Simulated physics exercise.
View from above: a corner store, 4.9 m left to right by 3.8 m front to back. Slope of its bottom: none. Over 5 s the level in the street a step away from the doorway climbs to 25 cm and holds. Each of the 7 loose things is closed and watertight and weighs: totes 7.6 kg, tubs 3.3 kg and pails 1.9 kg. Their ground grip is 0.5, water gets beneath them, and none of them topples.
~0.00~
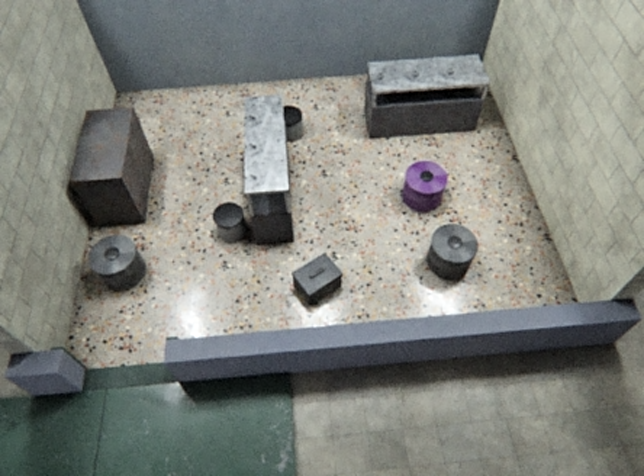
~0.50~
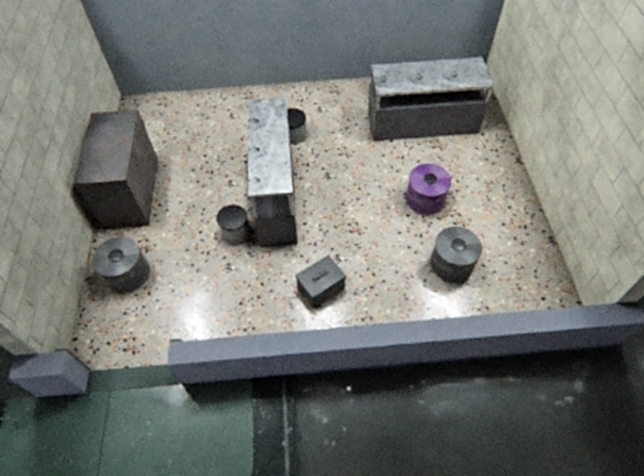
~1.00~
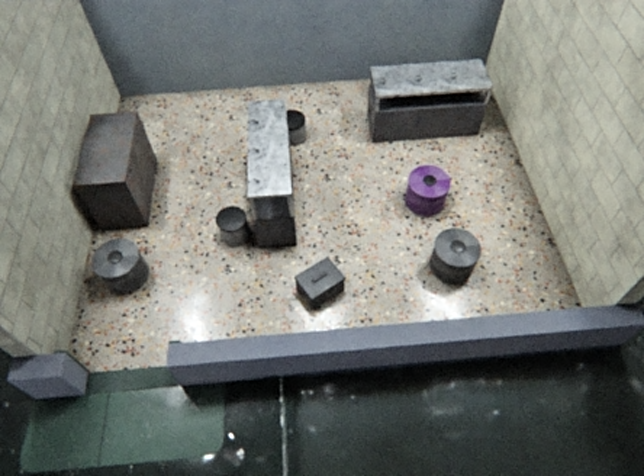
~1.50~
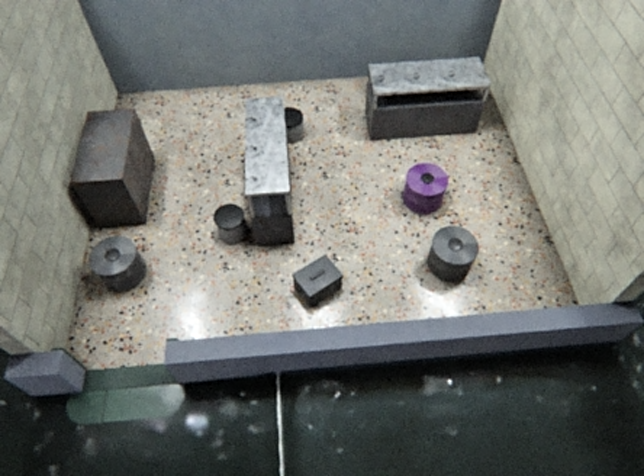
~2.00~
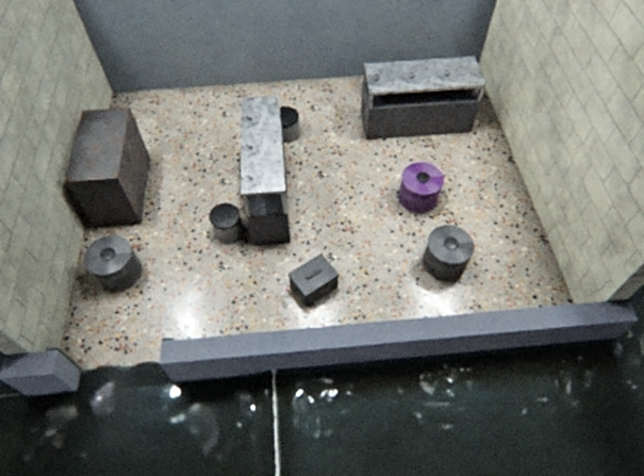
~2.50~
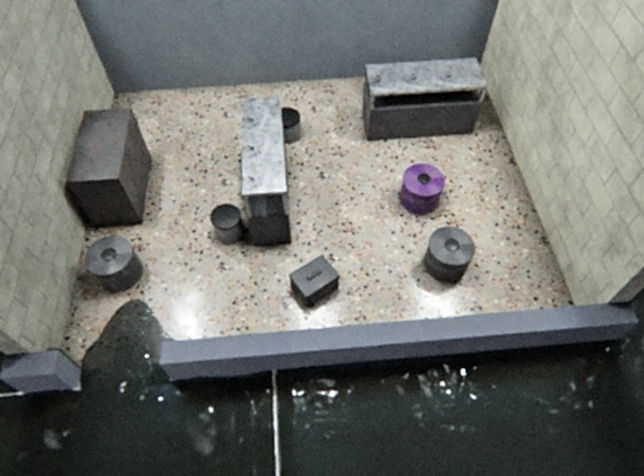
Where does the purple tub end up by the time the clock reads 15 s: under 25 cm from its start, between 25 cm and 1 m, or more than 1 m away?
My money says it edges along a bit.
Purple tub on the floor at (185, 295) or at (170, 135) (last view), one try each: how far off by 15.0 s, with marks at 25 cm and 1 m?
At the first spot it winds up well off, and at the second it edges a bit.
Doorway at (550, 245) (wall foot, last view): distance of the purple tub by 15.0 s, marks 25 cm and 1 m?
Purple tub: Goes a long way.
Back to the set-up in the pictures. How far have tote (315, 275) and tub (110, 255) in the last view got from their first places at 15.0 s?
Respectively 40 and 200 centimetres.
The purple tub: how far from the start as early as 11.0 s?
It has shifted about 5 cm.
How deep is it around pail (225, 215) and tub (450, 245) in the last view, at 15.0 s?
I'd put it at 9 cm and 8 cm respectively.
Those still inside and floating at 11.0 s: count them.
I count 4.
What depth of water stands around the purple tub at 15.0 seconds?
Around 5 cm.
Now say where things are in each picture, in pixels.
The first frame shows the purple tub at (427, 177), on the bottom; water covers 0.0 m2; 0 of 7 have shifted.
The second frame shows the purple tub at (430, 179) rests on the ground; 0.0 m2 under water; 0 of 7 have shifted.
The third frame shows the purple tub at (430, 181) rests on the ground; water covers 0.0 m2; 0 of 7 have shifted.
The fourth frame shows the purple tub at (427, 179) rests on the ground; water covers 0.0 m2; 0 of 7 have shifted.
The fifth frame shows the purple tub at (423, 178) rests on the ground; water covers 0.0 m2; 0 of 7 have shifted.
The sixth frame shows the purple tub at (424, 179) rests on the ground; 0.3 m2 under water; 0 of 7 have shifted.
After 3.5 s the purple tub is near (424, 179), 0.0 m from its start, aground; 0 afloat.
After 6.8 s the purple tub is near (424, 179), 0.0 m from its start, aground; 2 afloat.
After 11.0 s the purple tub is near (428, 178), 0.0 m from its start, aground; 4 afloat.
After 15.0 s the purple tub is near (390, 136), 0.7 m from its start, afloat; 7 afloat.
